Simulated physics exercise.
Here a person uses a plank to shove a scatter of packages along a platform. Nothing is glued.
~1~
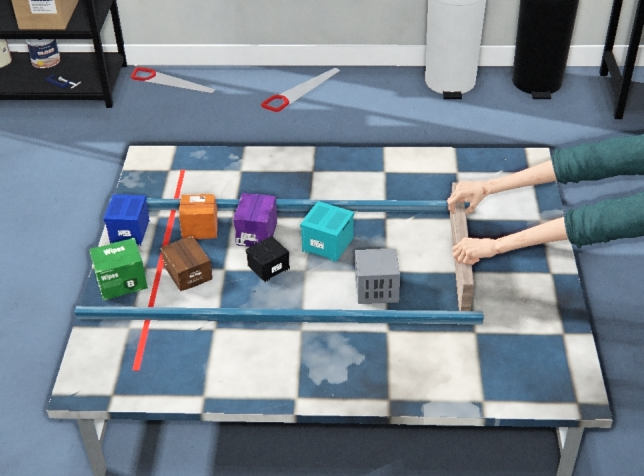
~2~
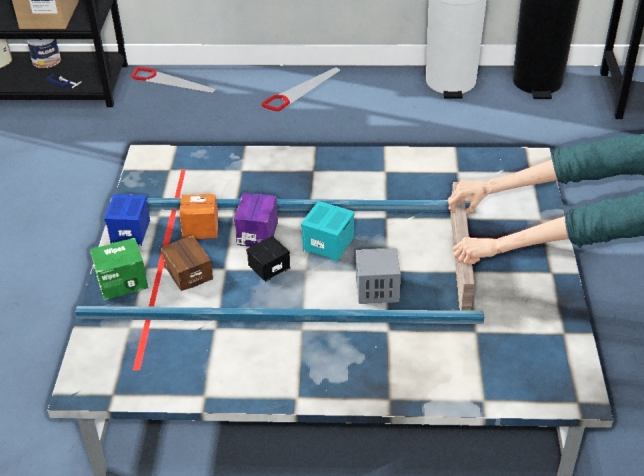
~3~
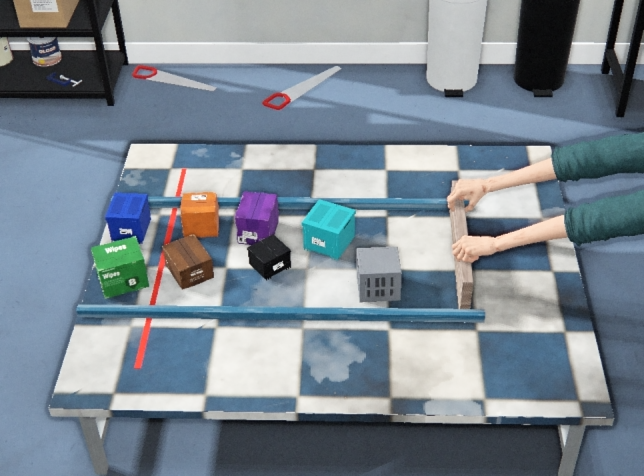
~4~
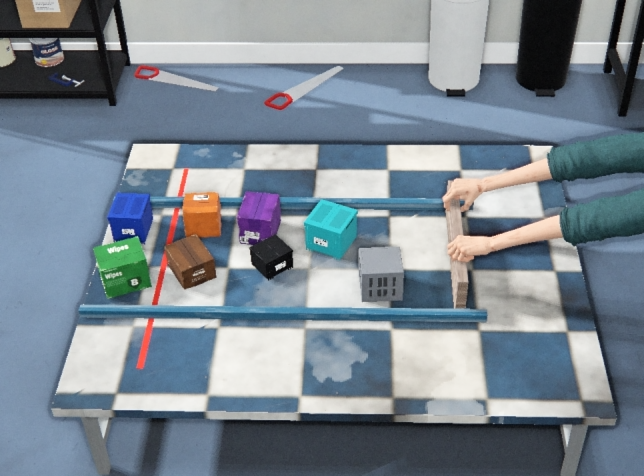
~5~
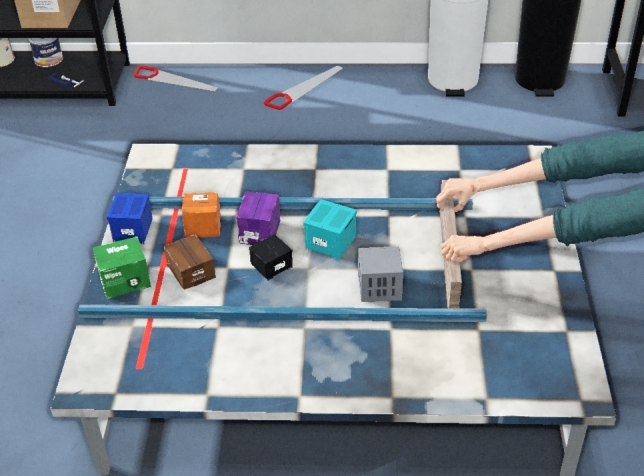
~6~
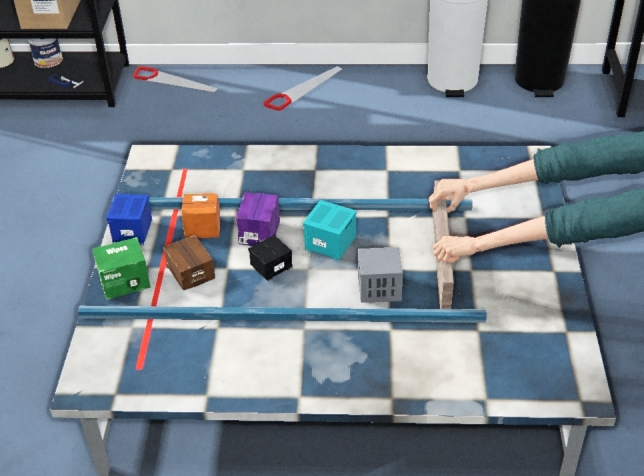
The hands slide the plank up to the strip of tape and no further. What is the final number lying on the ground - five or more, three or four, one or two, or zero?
It ends at three or four.
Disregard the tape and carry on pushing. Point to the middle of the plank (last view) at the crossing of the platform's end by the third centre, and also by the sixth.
I'd say close to (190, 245), and after that close to (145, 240).
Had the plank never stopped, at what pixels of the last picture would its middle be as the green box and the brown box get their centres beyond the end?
The green box gives roughly (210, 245), the brown box roughly (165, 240).
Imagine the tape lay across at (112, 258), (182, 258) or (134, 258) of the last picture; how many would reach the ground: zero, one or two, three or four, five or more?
Well, it comes out as more than four, three to four and five or over, in that order.
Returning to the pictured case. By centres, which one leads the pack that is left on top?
It's the brown box.
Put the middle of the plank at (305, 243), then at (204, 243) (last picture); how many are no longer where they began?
4, then 8.
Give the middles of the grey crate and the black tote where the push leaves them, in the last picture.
Final positions - grey crate around (136, 273), black tote around (114, 257).
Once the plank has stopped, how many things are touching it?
Number in contact with it: 2.
Early on, none off yet; blue tote at rest near (130, 219); green box at rest near (122, 268); brown box at rest near (189, 263).
A while later, none off yet; blue tote leaning a little near (90, 220); green box travelled about its own width near (89, 280); brown box travelled about its own width near (138, 276).
Finally, the number that fall off is three or four; lost, orange box, green box and blue tote.
